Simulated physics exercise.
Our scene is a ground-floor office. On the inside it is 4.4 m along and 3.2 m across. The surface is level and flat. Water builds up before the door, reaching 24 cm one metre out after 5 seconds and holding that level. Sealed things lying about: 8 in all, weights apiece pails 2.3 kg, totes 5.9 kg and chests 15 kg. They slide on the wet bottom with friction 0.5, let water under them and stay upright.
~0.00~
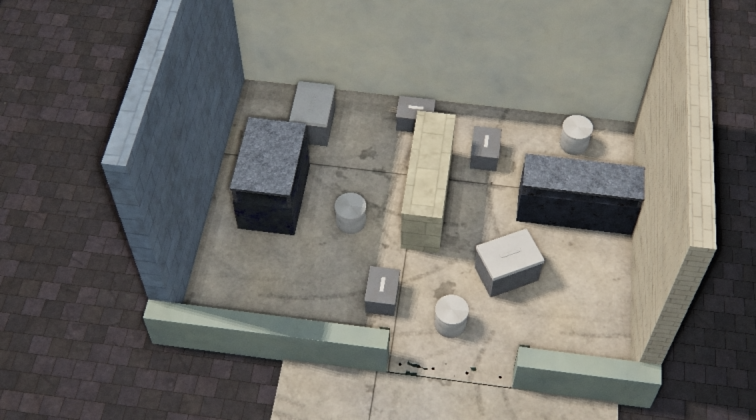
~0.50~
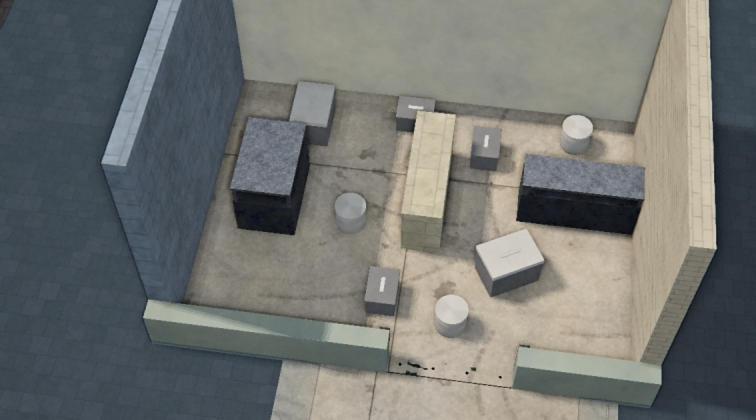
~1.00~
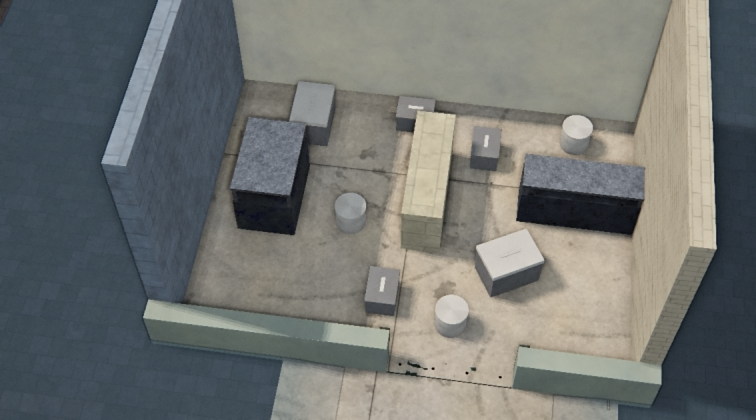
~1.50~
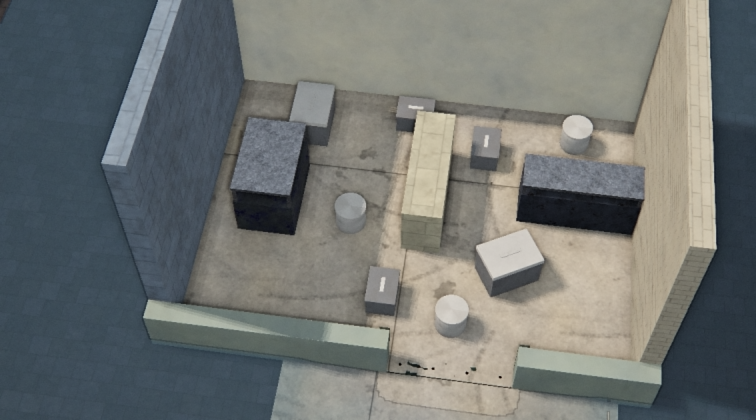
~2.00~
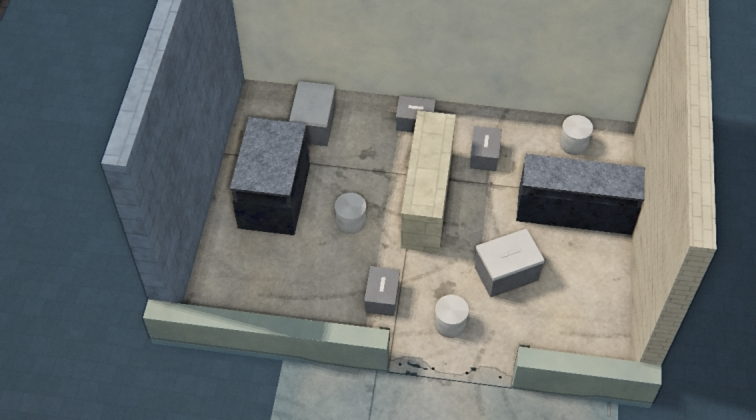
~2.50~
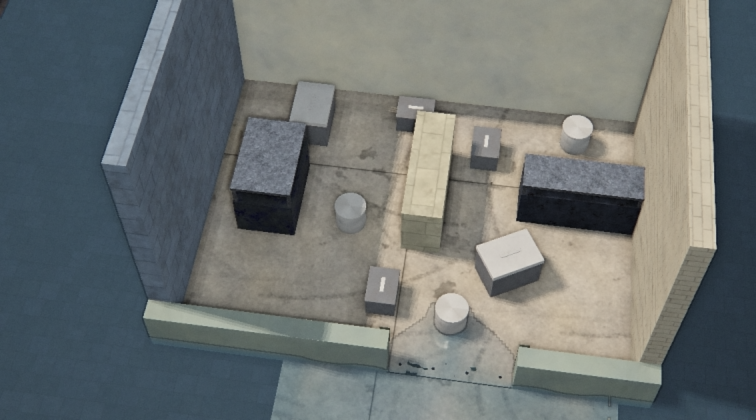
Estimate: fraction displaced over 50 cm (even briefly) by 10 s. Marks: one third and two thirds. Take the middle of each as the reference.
Two thirds or more.
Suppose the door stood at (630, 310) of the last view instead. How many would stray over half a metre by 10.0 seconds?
The answer would then be 6.
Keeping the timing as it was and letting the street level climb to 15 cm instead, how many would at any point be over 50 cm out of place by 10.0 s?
So the tally would be 4.
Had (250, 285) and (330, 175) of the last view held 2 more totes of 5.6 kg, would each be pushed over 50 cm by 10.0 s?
In turn: Less, over.
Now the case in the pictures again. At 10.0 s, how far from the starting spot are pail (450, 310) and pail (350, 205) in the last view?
250 cm and 200 cm respectively.
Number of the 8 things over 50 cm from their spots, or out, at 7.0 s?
Count: 5.
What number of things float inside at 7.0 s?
At that instant the tally stands at 5.
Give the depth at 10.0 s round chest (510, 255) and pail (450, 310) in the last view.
First about 12 cm, second about 9 cm.
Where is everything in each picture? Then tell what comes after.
The first picture shows a pail at (452, 309) rests on the ground; a pail at (578, 127), on the bottom; 0.0 m2 under water; 0 of 8 have shifted.
The second picture shows a pail at (452, 309) rests on the ground; a pail at (578, 127) rests on the ground; water covers 0.0 m2; 0 of 8 have shifted.
The third picture shows a pail at (452, 309) rests on the ground; a pail at (578, 127) rests on the ground; 0.0 m2 under water; 0 of 8 have shifted.
The fourth picture shows a pail at (452, 309), on the bottom; a pail at (578, 127), on the bottom; 0.0 m2 under water; 0 of 8 have shifted.
The fifth picture shows a pail at (452, 309), on the bottom; a pail at (578, 127) rests on the ground; 0.0 m2 under water; 0 of 8 have shifted.
The sixth picture shows a pail at (452, 308) rests on the ground; a pail at (578, 127), on the bottom; water covers 0.4 m2; 0 of 8 have shifted.
After 3.5 s 1 of 8 are over 50 cm from their spots; 0 afloat.
After 4.5 s 1 of 8 are over 50 cm from their spots; 0 afloat.
After 7.0 s 5 of 8 are over 50 cm from their spots; 5 afloat.
After 10.0 s 8 of 8 are over 50 cm from their spots, and 8 have been at some point; 7 afloat.
